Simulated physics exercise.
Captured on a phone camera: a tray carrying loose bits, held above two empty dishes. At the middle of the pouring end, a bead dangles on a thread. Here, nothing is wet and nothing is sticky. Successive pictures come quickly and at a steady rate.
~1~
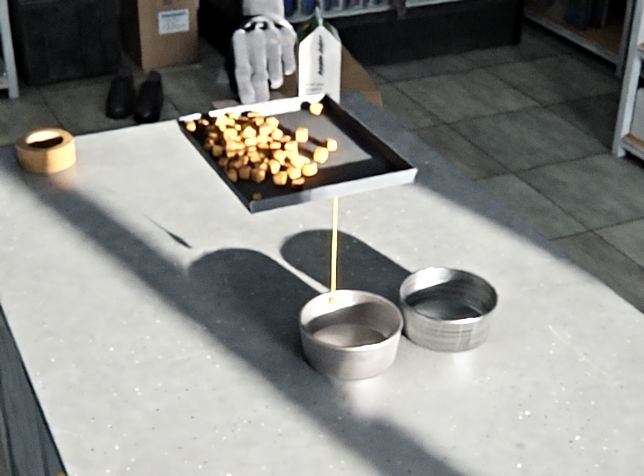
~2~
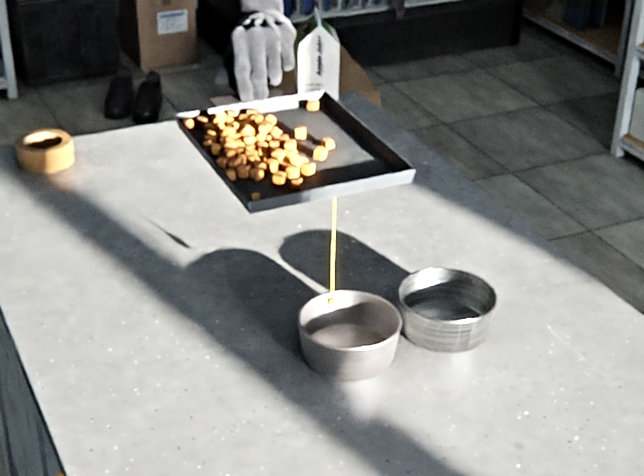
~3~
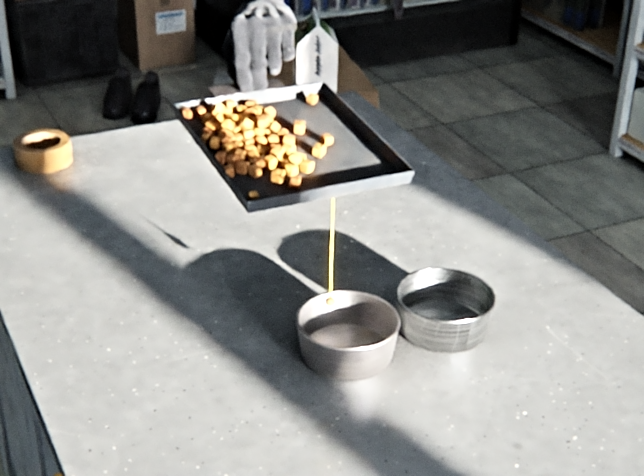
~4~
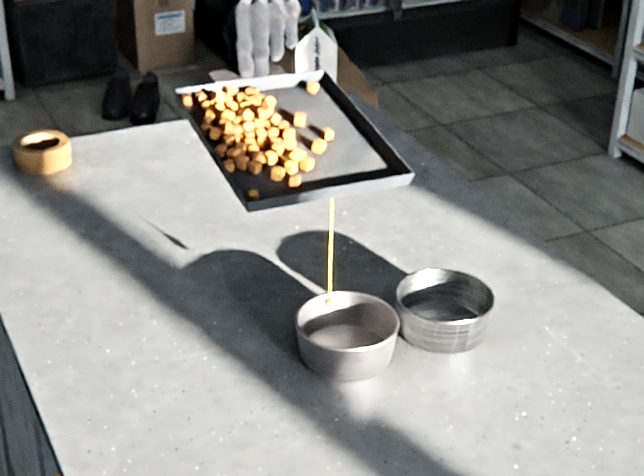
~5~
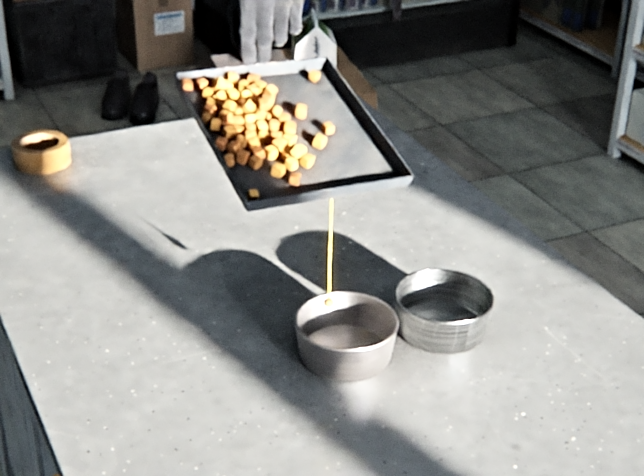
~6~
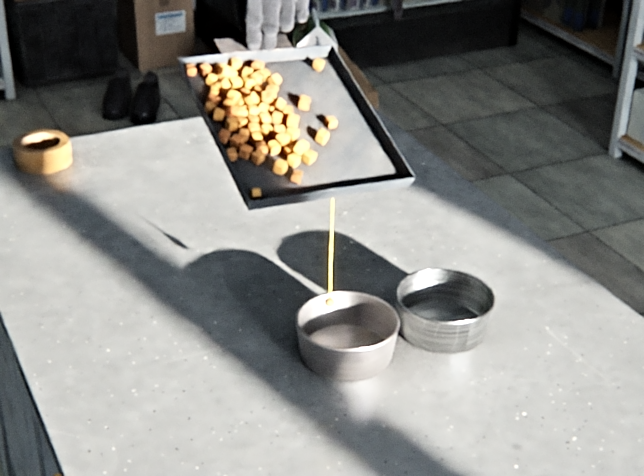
In a workshop or storeroom with grey floor tiles, a pale speckled table is seen from above at an angle, crossed by long shadows. A dark tray of golden-brown cubes hovers over it, with two empty metallic dishes below, a yellow thread above the left one, and a tan ring at left. Beside a pale gloved hand, the tray's far side rises steadily, tilting it toward the viewer, while the camera stays nearly still.
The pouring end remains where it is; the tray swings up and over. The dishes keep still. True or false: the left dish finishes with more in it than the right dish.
True.
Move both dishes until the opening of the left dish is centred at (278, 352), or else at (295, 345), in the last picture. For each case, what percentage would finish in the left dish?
That makes 10 per cent, followed by 20 per cent.
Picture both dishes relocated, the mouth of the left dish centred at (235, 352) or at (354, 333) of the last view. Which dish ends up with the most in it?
Results - the dish on the right side first, the dish on the left side second.
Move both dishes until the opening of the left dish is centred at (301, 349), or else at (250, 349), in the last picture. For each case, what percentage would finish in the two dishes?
You'd see roughly 80 per cent first and roughly 50 per cent second.
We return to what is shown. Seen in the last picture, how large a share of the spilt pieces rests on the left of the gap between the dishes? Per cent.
Near 50 in a hundred.
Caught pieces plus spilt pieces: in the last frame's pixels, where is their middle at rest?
Around (370, 358).
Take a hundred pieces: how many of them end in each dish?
For the left dish 30 per cent, for the right dish 10.
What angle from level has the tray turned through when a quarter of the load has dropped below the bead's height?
85° or so.
Just after the last frame, tray tipped steeply; almost all on the tray; about a tenth in the air.
A moment on, tray tipped past a quarter turn; roughly two thirds on the tray; about a tenth in the left dish; about a tenth in the right dish; roughly a quarter outside both; just a few in the air.
Further on, tray tipped past a quarter turn; roughly a third in the left dish; about a tenth in the right dish; roughly half outside both.
When it is over, tray tipped past a quarter turn; roughly a third in the left dish; about a tenth in the right dish; roughly half outside both.
